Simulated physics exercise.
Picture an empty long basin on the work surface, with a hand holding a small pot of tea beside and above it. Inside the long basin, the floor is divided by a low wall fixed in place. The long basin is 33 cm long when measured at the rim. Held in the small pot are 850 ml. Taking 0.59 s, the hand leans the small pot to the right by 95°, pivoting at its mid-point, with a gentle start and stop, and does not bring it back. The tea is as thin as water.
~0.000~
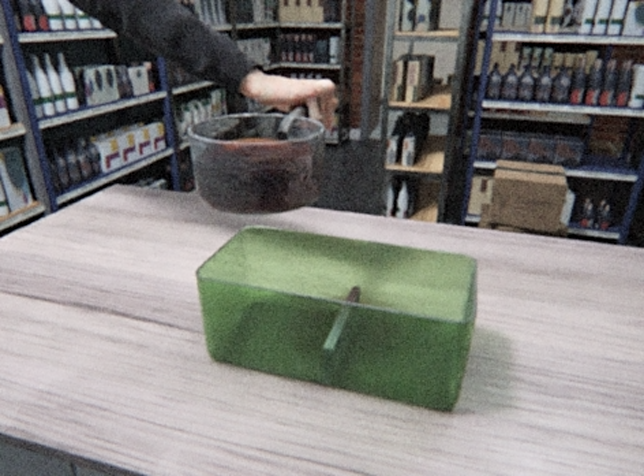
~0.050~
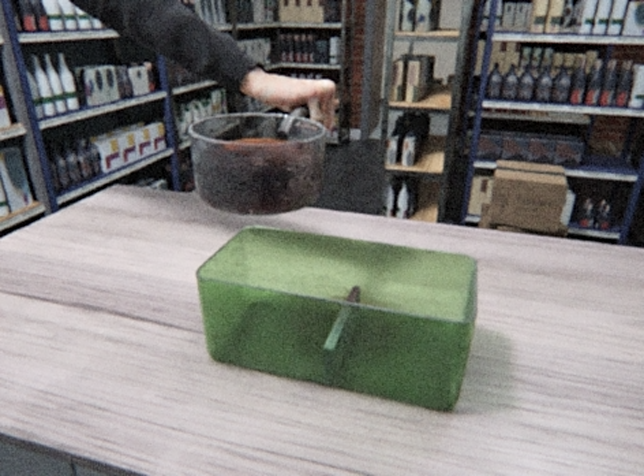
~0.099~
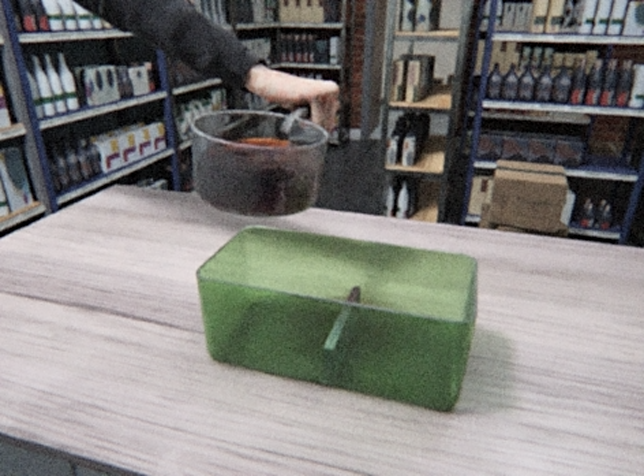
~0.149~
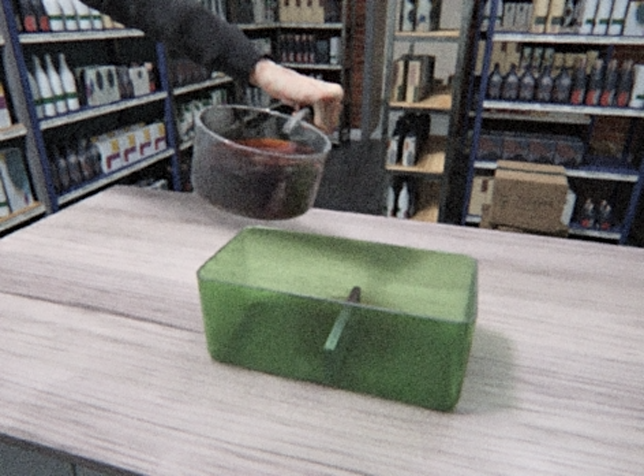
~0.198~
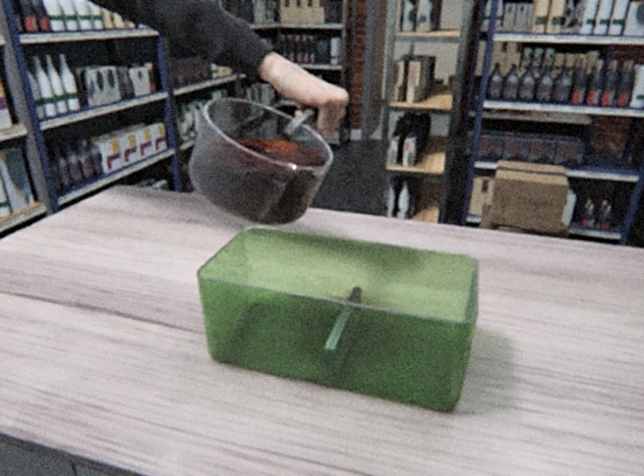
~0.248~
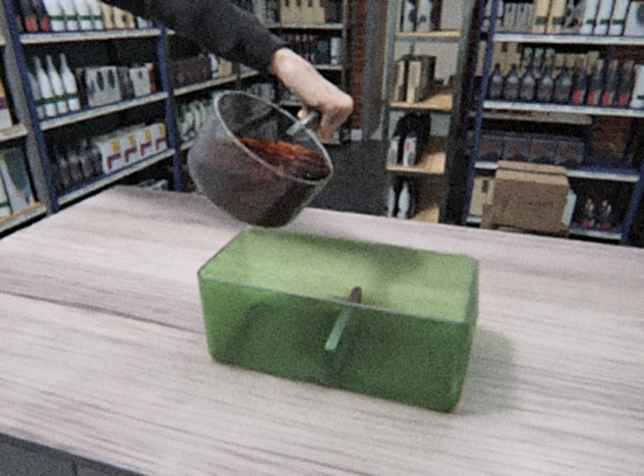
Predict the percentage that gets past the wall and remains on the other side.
The other side holds about 63 % in the end.
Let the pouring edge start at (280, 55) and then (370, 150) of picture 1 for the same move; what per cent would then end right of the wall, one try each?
25 and 90 %.
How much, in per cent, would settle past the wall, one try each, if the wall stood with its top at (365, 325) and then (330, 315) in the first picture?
First try about 25 %, second try about 85 %.
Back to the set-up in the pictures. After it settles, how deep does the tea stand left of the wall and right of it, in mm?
Roughly 12 mm on the left side and 24 mm on the right side.
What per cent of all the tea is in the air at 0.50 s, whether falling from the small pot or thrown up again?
Around 38 in a hundred.
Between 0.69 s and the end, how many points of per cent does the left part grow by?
About 18 percent, give or take.
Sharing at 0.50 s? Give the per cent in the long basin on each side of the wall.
Left roughly 2, right roughly 24.
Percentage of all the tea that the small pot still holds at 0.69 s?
Share remaining: Approx. 14 %.
Then, 0.50 s in, the tilt is 90° and 37 per cent is still to pour, 2 is left of the wall and 23 right of it.
Then, 0.69 s in, the tilt is 95° and 14 per cent is still to pour, 17 is left of the wall and 63 right of it.
Then, 0.88 s in, the tilt is 95° and 4 per cent is still to pour, 29 is left of the wall and 63 right of it.
Then, 1.09 s in, the tilt is 95° and 1 per cent is still to pour, 34 is left of the wall and 63 right of it.
Finally, 36 per cent lies left of the wall, 63 right of it and 1 outside.
